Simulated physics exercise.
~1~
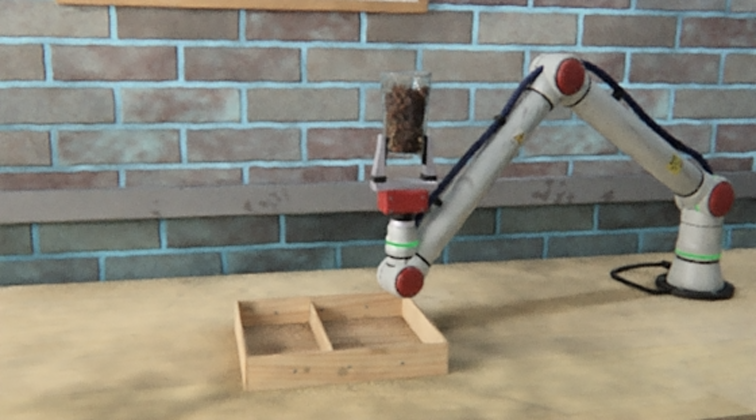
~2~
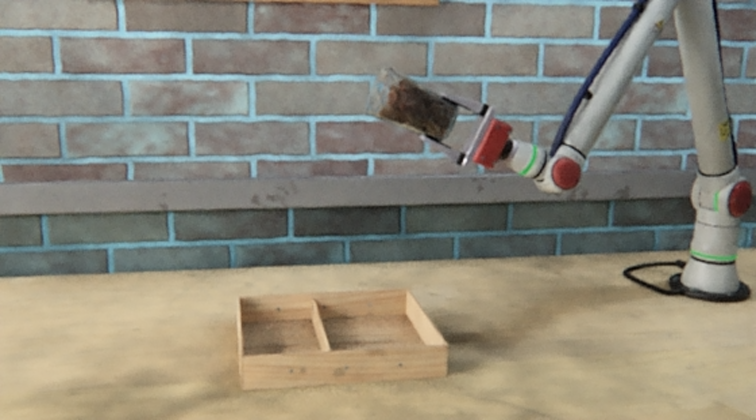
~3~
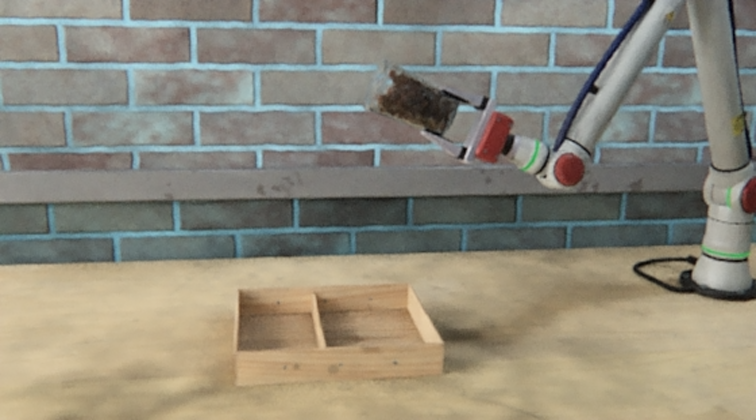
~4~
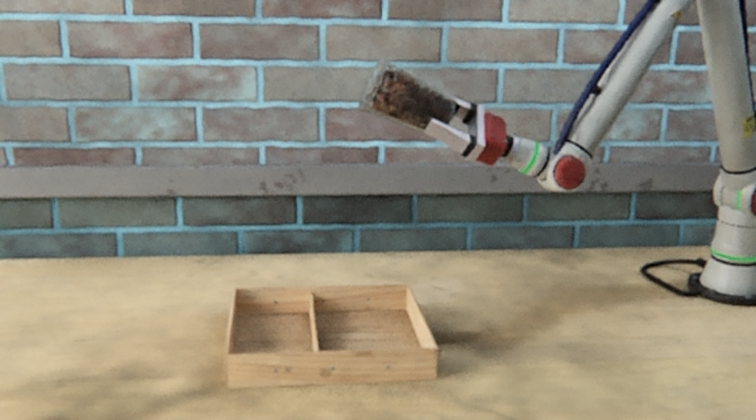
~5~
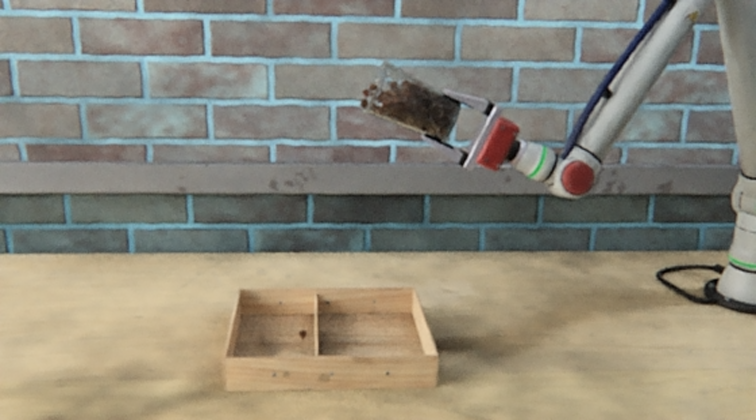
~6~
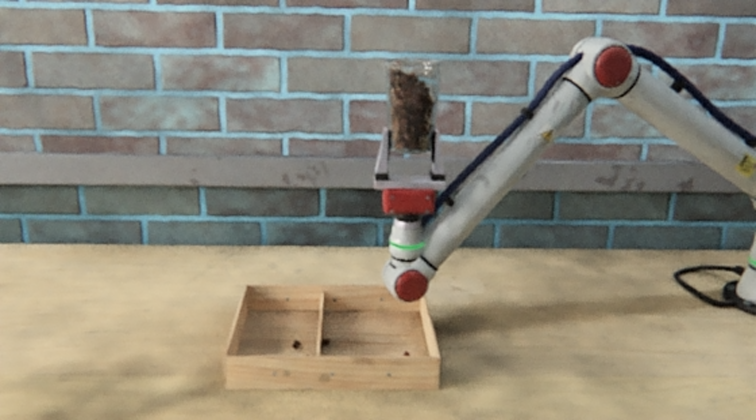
At a table in front of a brick wall, a robot arm tipped a clear tumbler of brown pellets leftward above a divided wooden tray, rolled it, then stood it upright again, still mostly full, with only a few pellets in the tray.
